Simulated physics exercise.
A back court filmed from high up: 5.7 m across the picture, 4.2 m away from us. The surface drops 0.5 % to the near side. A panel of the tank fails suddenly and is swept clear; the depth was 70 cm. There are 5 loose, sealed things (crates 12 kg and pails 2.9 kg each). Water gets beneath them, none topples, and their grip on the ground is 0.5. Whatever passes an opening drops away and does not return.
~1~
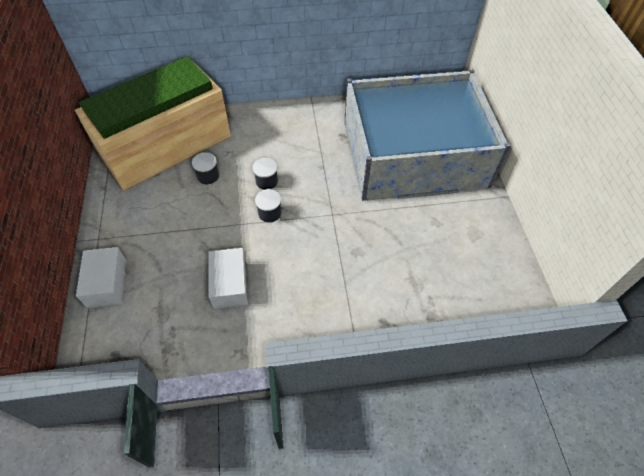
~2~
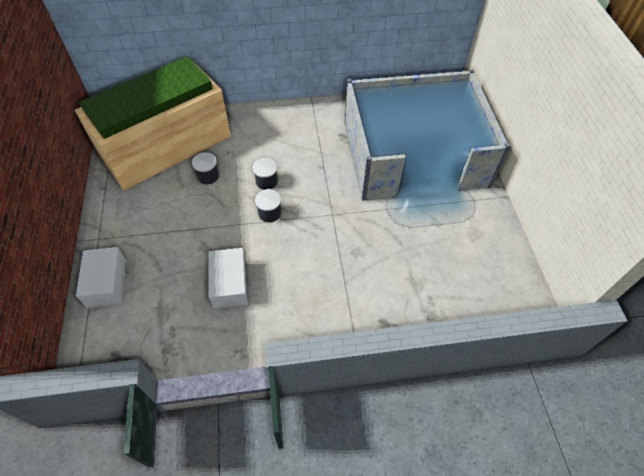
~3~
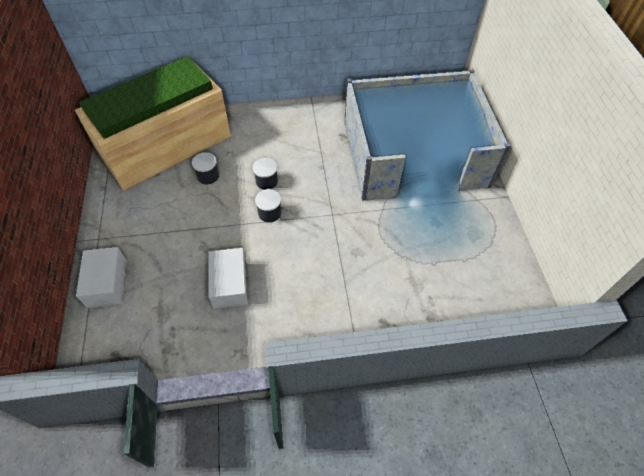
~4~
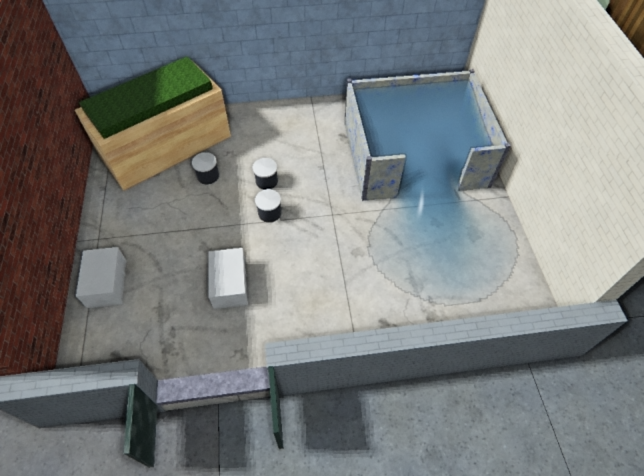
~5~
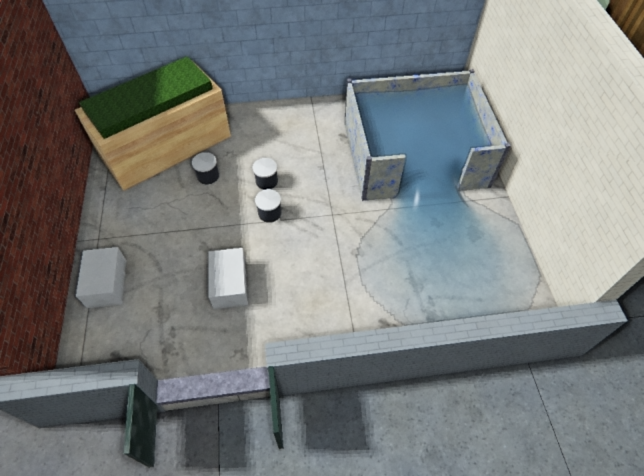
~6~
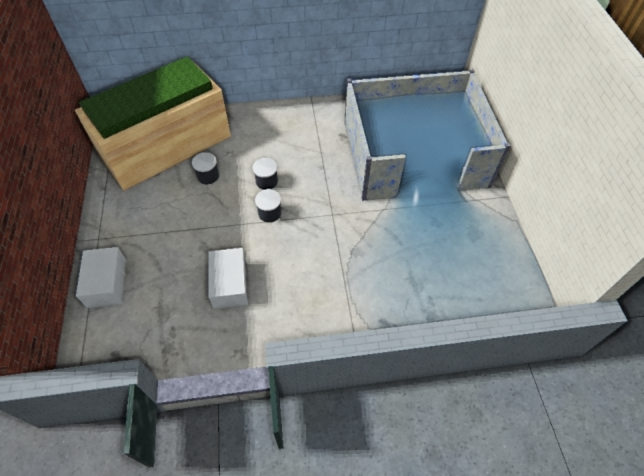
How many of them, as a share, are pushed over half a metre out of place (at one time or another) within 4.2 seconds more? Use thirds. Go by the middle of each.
Share: From one to two thirds.
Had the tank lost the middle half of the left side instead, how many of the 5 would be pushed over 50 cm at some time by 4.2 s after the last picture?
In that case 5 of them.
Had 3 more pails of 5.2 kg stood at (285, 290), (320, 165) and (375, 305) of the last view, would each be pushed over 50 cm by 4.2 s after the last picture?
In turn: Over, less, more.
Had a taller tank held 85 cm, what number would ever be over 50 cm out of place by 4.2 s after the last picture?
Then 3.
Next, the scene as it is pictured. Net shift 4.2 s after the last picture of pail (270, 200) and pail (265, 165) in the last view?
In turn: 0 cm, 0 cm.
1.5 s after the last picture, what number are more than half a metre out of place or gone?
0 of them.
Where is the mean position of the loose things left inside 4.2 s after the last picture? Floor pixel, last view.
Around (202, 192).
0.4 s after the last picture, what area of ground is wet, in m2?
Roughly 7.5 m2.
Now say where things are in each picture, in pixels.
A crate at (98, 271) rests on the ground; a crate at (226, 272) rests on the ground; water covers 2.4 m2; 0 of 5 have shifted, in the first frame.
A crate at (98, 271), on the bottom; a crate at (226, 272) rests on the ground; water covers 2.9 m2; 0 of 5 have shifted, in the second frame.
A crate at (98, 271), on the bottom; a crate at (226, 272), on the bottom; water covers 3.8 m2; 0 of 5 have shifted, in the third frame.
A crate at (98, 271), on the bottom; a crate at (226, 272), on the bottom; 4.7 m2 under water; 0 of 5 have shifted, in the fourth frame.
A crate at (98, 271), on the bottom; a crate at (226, 272) rests on the ground; water covers 5.9 m2; 0 of 5 have shifted, in the fifth frame.
A crate at (98, 271) rests on the ground; a crate at (226, 272) rests on the ground; 6.5 m2 under water; 0 of 5 have shifted, in the sixth frame.
Then, 0.4 s after the last picture 0 of 5 are over 50 cm from their spots; 0 afloat.
Then, 1.5 s after the last picture 0 of 5 are over 50 cm from their spots; 0 afloat.
Then, 2.8 s after the last picture 1 of 5 are over 50 cm from their spots; 0 afloat.
Then, 4.2 s after the last picture 2 of 5 are over 50 cm from their spots, and 2 have been at some point; 2 afloat.
